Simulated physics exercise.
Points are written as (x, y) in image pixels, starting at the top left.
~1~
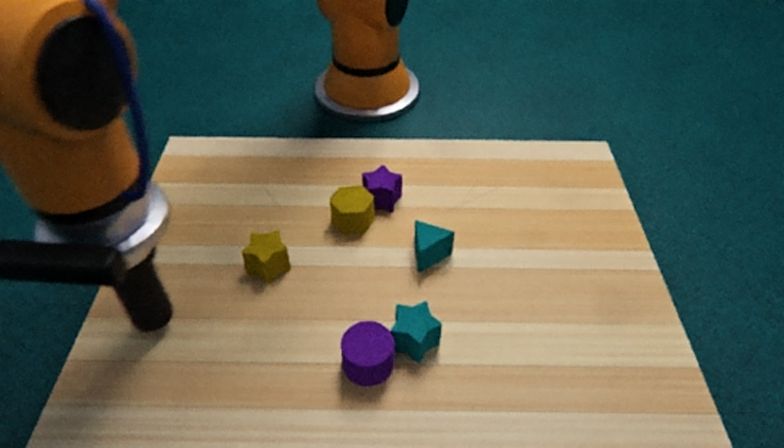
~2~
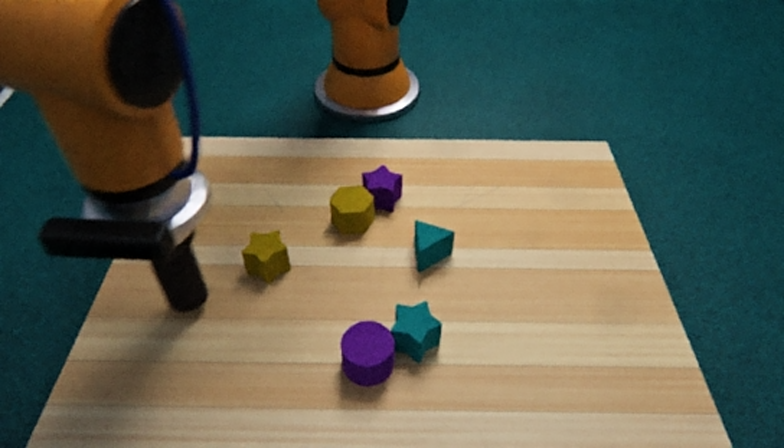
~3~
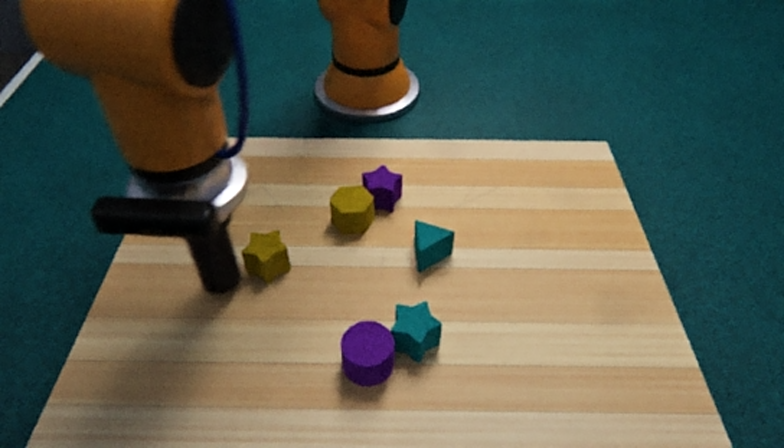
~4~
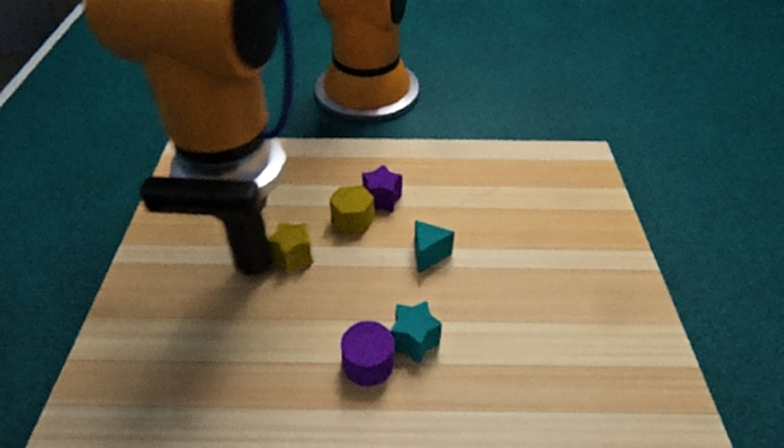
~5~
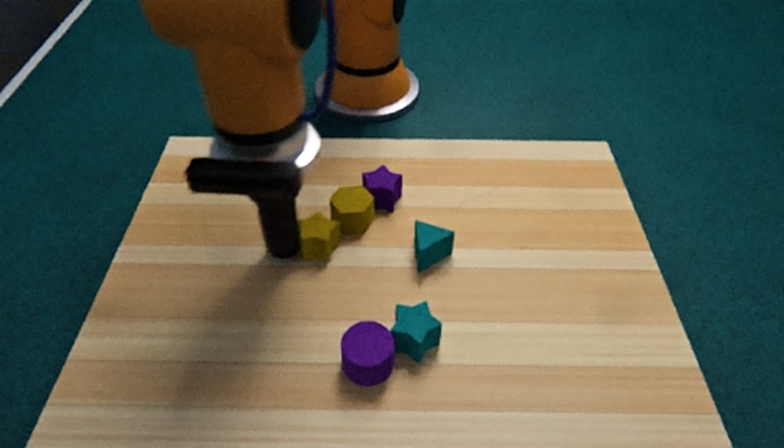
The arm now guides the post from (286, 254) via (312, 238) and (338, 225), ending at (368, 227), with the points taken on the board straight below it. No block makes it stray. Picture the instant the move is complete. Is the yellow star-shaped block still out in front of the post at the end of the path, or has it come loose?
It stays ahead.
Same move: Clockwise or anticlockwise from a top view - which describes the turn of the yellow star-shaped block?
With the clock.
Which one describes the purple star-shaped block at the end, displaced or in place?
It's moved.
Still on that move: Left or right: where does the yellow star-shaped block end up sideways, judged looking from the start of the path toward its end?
It slides rightward.
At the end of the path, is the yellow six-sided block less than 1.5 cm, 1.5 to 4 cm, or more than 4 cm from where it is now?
Of the three bands, it's over 4 cm.
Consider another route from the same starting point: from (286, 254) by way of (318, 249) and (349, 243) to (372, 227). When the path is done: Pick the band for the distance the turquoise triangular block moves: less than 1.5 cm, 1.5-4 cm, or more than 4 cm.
Below 1.5 cm.
The first path, step by step. One third of the way, post at (312, 229); yellow star-shaped block at (344, 216), turned 15° clockwise; yellow six-sided block at (368, 193); purple star-shaped block at (392, 171), turned 15° anticlockwise.
Two thirds of the way, post at (339, 217); yellow star-shaped block at (368, 213), turned 40° clockwise; yellow six-sided block at (390, 189), turned 20° anticlockwise; purple star-shaped block at (401, 165), turned 45° anticlockwise.
At the end, post at (368, 219); yellow star-shaped block at (393, 221), turned 55° clockwise; yellow six-sided block at (399, 189), turned 35° anticlockwise; purple star-shaped block at (403, 164), turned 55° anticlockwise; turquoise triangular block not moved.
